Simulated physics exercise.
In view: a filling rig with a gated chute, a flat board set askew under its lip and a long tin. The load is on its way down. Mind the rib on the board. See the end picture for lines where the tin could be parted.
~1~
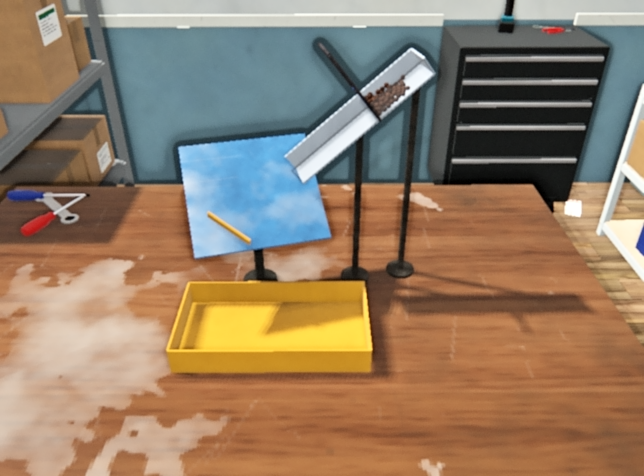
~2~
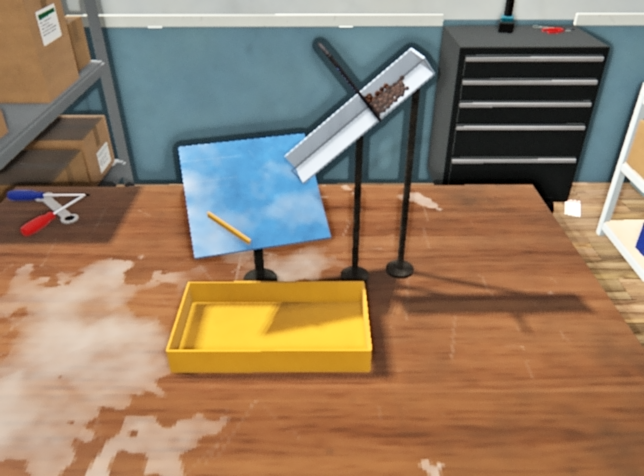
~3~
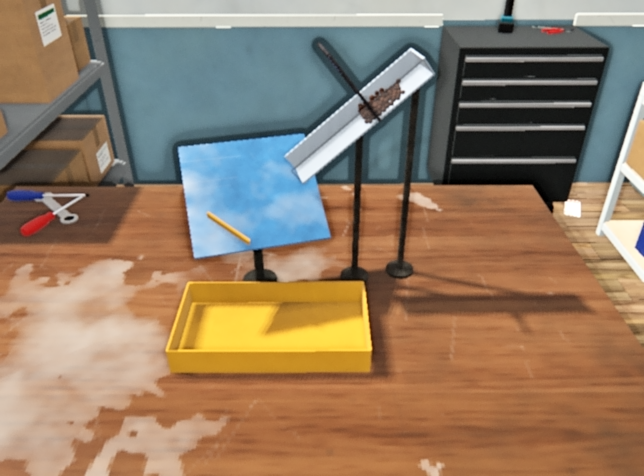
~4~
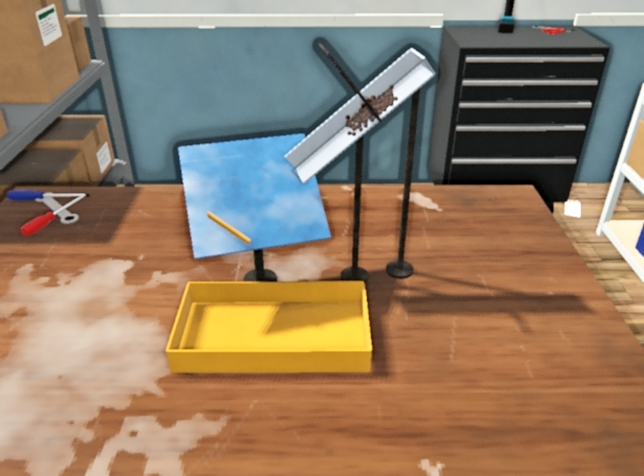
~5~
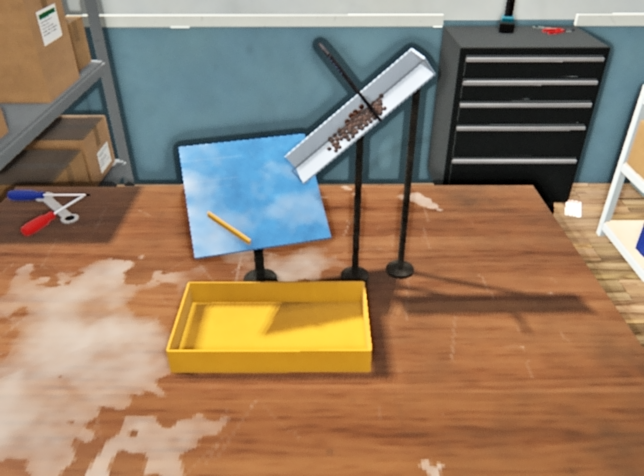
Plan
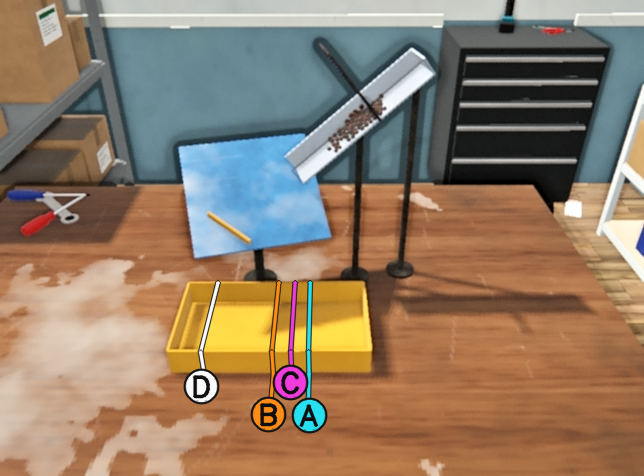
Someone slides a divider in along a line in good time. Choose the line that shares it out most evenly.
It is B.
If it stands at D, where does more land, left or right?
More lands on the right.
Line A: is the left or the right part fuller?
More lands on the left.
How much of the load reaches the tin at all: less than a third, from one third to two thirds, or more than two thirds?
About that: More than two thirds.
On the marked copy, line A crosses the front rim at (308, 350); line B crosses the front rim at (271, 350); line C crosses the front rim at (290, 350); line D crosses the front rim at (200, 351).
Choosing A, of what is caught, all but a few on the left of the divider, only a few on the right.
Choosing B, of what is caught, close to half on the left of the divider, close to half on the right.
Choosing C, of what is caught, all but a few on the left of the divider, a small share on the right.
Choosing D, of what is caught, a small share on the left of the divider, all but a few on the right.
